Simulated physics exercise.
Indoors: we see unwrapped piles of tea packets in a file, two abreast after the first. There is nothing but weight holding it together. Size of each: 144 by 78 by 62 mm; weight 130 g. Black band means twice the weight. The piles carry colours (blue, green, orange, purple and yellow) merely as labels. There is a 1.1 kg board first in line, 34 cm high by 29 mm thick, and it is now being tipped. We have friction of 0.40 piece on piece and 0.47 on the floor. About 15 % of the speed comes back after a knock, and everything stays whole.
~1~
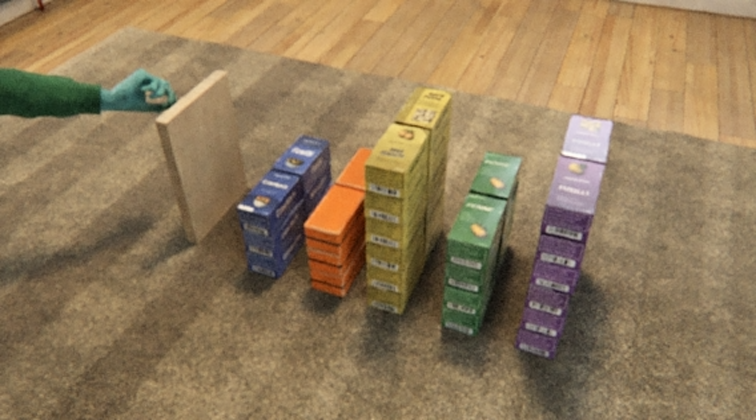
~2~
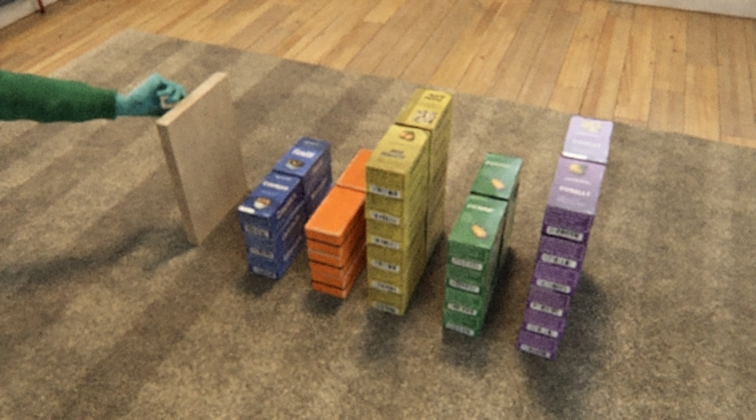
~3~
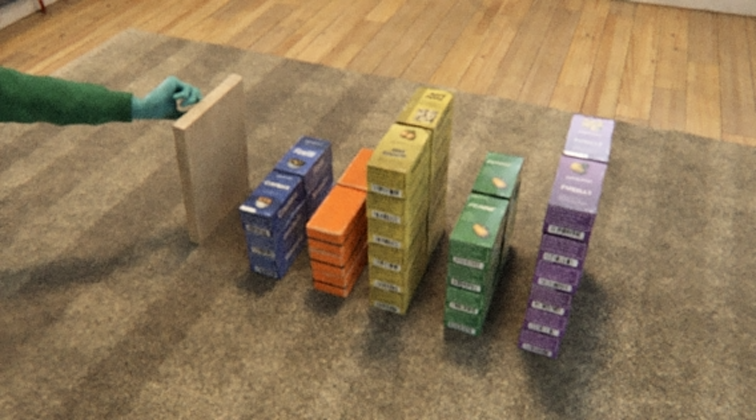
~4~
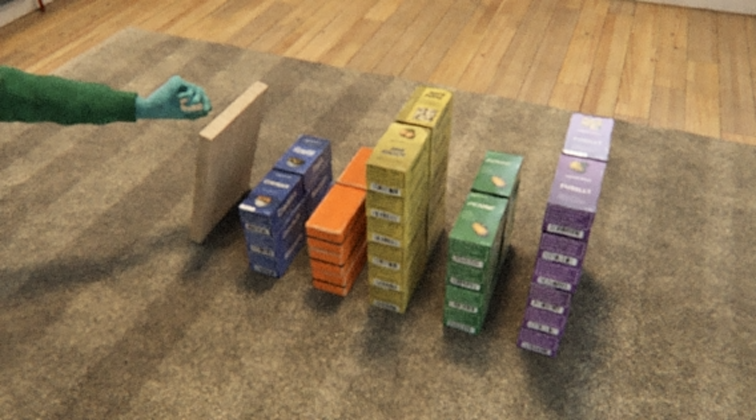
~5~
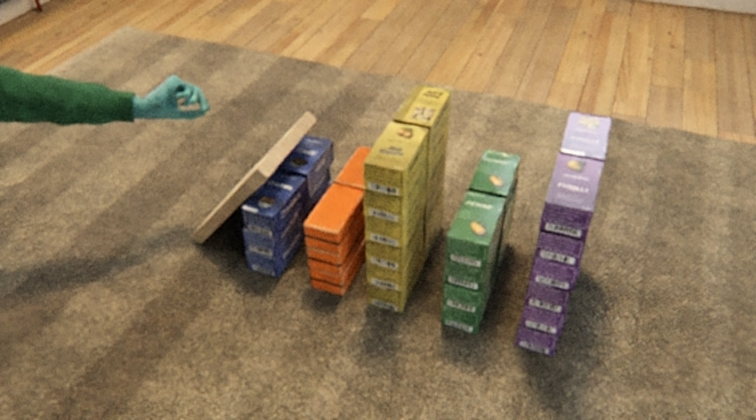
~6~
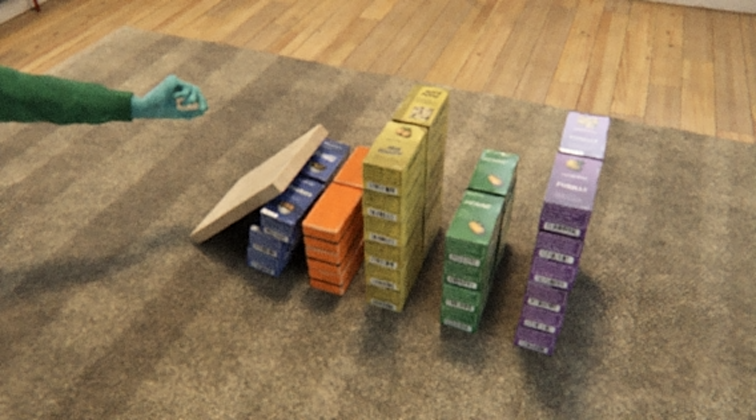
A green-sleeved arm in a teal glove reaches in from the left, seen from above at an angle, over a brown carpet edged by wooden floorboards. Beside it stands a pale board, then stacks of blue, orange, yellow, green and purple packets in a row to the right. The hand pushes the board rightward and stops, and the board leans onto the blue packets, which shift and tilt toward the orange ones.
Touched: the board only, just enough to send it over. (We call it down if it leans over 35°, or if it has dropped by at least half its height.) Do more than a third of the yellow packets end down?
A third is never reached.
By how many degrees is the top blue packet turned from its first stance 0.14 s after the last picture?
15°.
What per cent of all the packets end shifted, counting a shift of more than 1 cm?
The shifted ones make up 20 per cent.
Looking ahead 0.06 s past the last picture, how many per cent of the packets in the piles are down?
0 percent by then.
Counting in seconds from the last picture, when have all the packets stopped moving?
Roughly 0.5 seconds.
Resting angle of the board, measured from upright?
50°, roughly.
Then, 0.06 s on from the sixth picture, board 50° from upright; none of the 12 yellow packets down (0 of 44 in all colours); top yellow packet unmoved; top blue packet tipped 15°.
Then, 0.14 s on from the sixth picture, board 52° from upright; none of the 12 yellow packets down (0 of 44 in all colours); top yellow packet unmoved; top blue packet tipped 17°.
Finally, board 52° from upright; none of the 12 yellow packets down (0 of 44 in all colours); top yellow packet unmoved; top blue packet tipped 19°. That is 0 per cent. Seen by the last camera, middles, top yellow packet near (396, 158), top blue packet near (304, 213).
